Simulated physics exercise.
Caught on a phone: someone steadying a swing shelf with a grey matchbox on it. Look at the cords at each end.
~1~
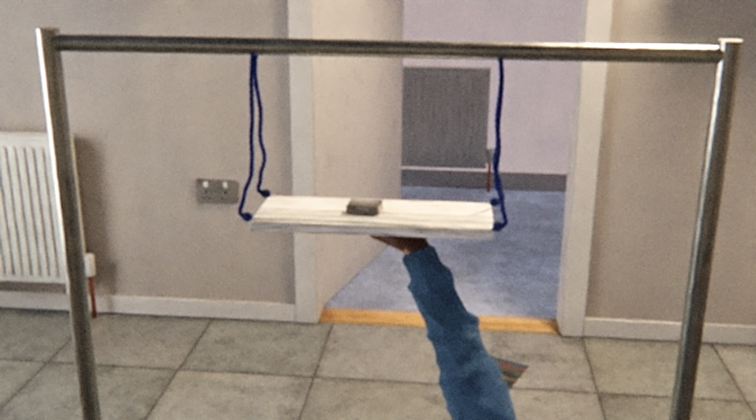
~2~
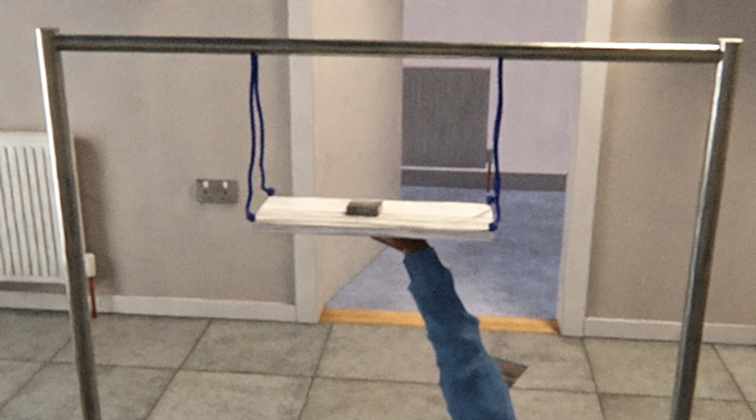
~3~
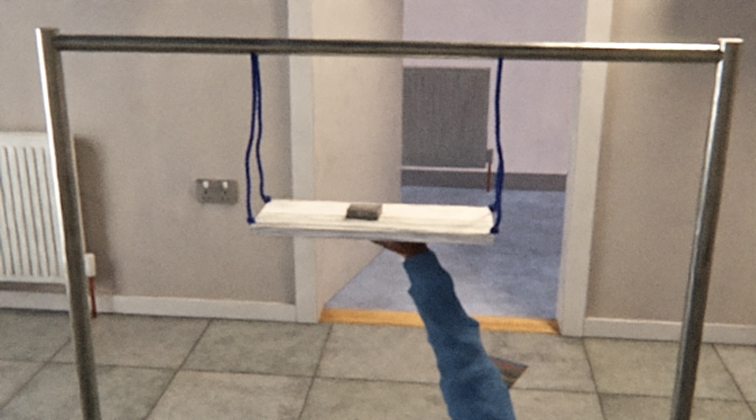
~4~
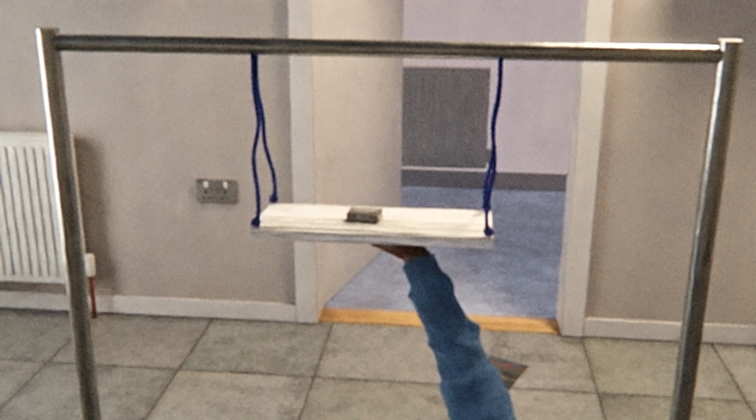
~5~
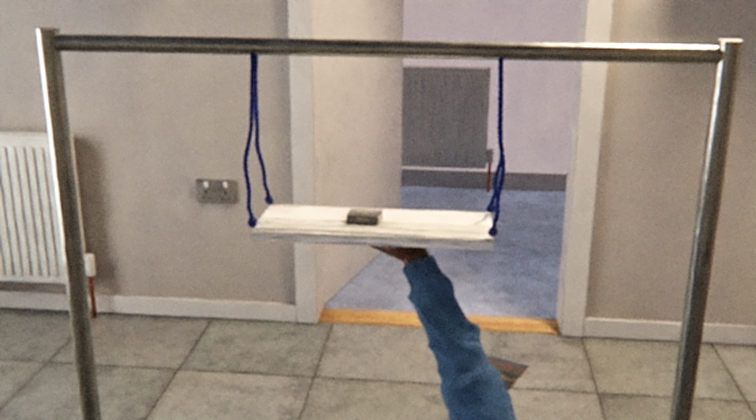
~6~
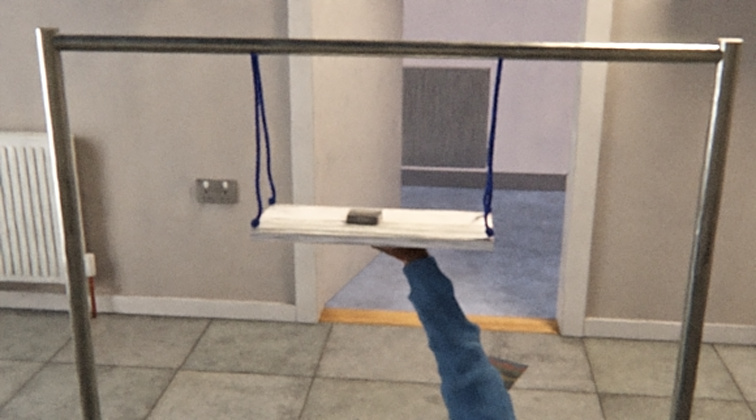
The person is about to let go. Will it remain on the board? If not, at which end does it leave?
In the end the grey matchbox keeps its place.
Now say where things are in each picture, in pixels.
In the first picture, grey matchbox (365, 207); white shelf (370, 231).
In the second picture, grey matchbox (365, 208).
In the third picture, grey matchbox (365, 211).
In the fourth picture, grey matchbox (365, 215); white shelf (370, 239).
In the fifth picture, grey matchbox (365, 217).
In the sixth picture, grey matchbox (365, 217); white shelf (370, 241); left cords almost straight; right cords almost straight.
Then, 0.44 s past the final frame, board level; matchbox on the board near (365, 219).
When it is over, board level; matchbox on the board near (365, 220). The grey matchbox stays on the board.
